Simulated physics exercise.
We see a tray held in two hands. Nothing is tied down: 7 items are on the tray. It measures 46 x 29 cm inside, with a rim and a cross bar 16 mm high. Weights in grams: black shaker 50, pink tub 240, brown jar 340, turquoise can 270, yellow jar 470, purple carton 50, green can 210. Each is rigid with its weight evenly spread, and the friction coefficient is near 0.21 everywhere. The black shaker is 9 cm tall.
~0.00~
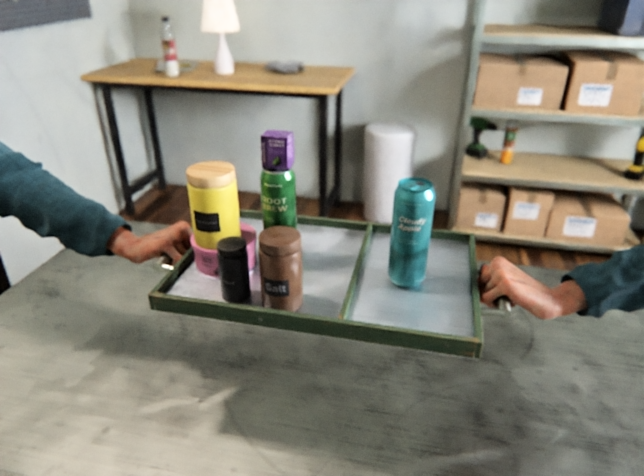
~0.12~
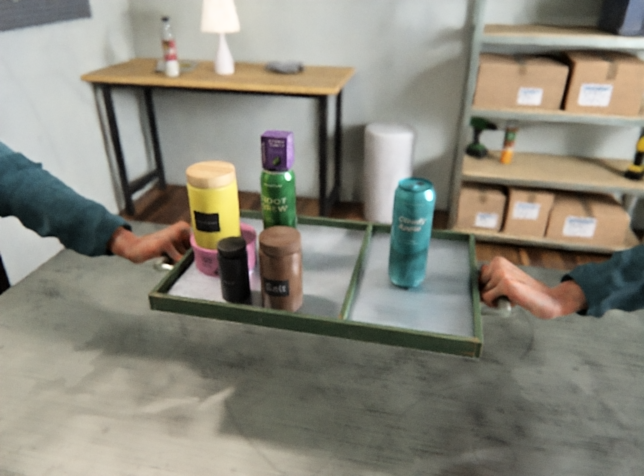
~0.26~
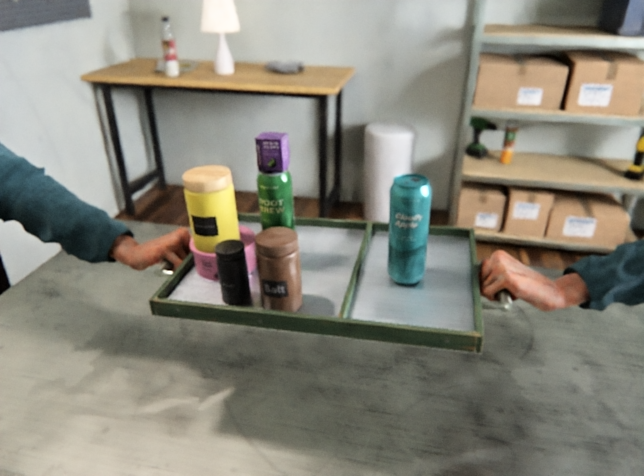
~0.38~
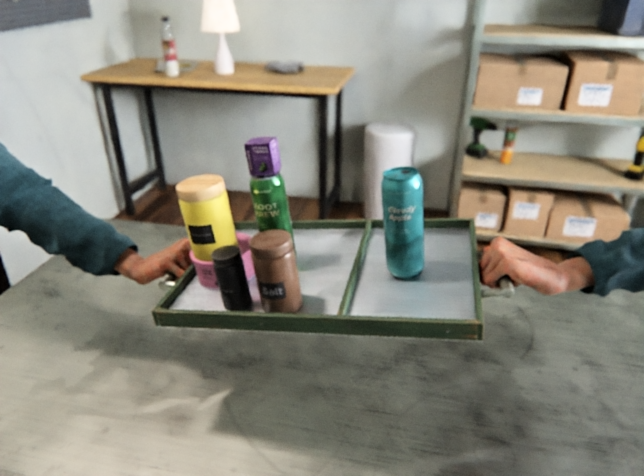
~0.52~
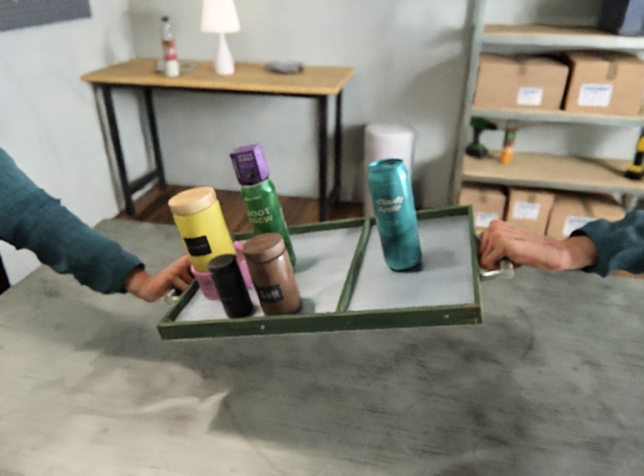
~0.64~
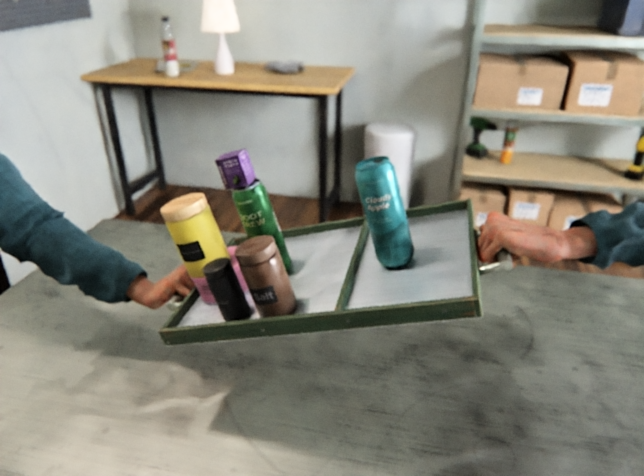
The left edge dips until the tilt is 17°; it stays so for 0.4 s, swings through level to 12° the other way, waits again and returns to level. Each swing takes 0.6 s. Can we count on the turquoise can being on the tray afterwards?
The turquoise can remains on the tray.
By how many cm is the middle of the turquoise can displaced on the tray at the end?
About 18 cm.
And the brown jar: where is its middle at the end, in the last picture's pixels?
At about (324, 273).
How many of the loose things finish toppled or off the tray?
That comes to 3.
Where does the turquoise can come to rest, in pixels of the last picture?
Near (306, 248).
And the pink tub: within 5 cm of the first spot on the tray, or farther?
The pink tub keeps its place.
Around 0.94 s, tray at 17°, left edge down; yellow jar and purple carton now off the tray; turquoise can tipped 22° against what carries it near (346, 217); brown jar shifted 9 cm.
Around 1.14 s, tray at 17°, left edge down; turquoise can on its side near (310, 252); brown jar tipped 15° against what carries it; black shaker tipped 15° against what carries it.
Around 1.54 s, tray at 8°, right edge down; turquoise can on its side near (306, 245); green can shifted 12 cm; brown jar shifted 11 cm.
Around 2.04 s, tray at 12°, right edge down; turquoise can on its side near (310, 244); green can shifted 7 cm; brown jar shifted 5 cm.
Finally (3.1 s), off the tray, yellow jar and purple carton; on their side or leaning hard on the tray, turquoise can; not toppled but over 5 cm from the start, black shaker, brown jar and green can; the last one still in place (within 5 cm). In the last view, turquoise can near (306, 248).
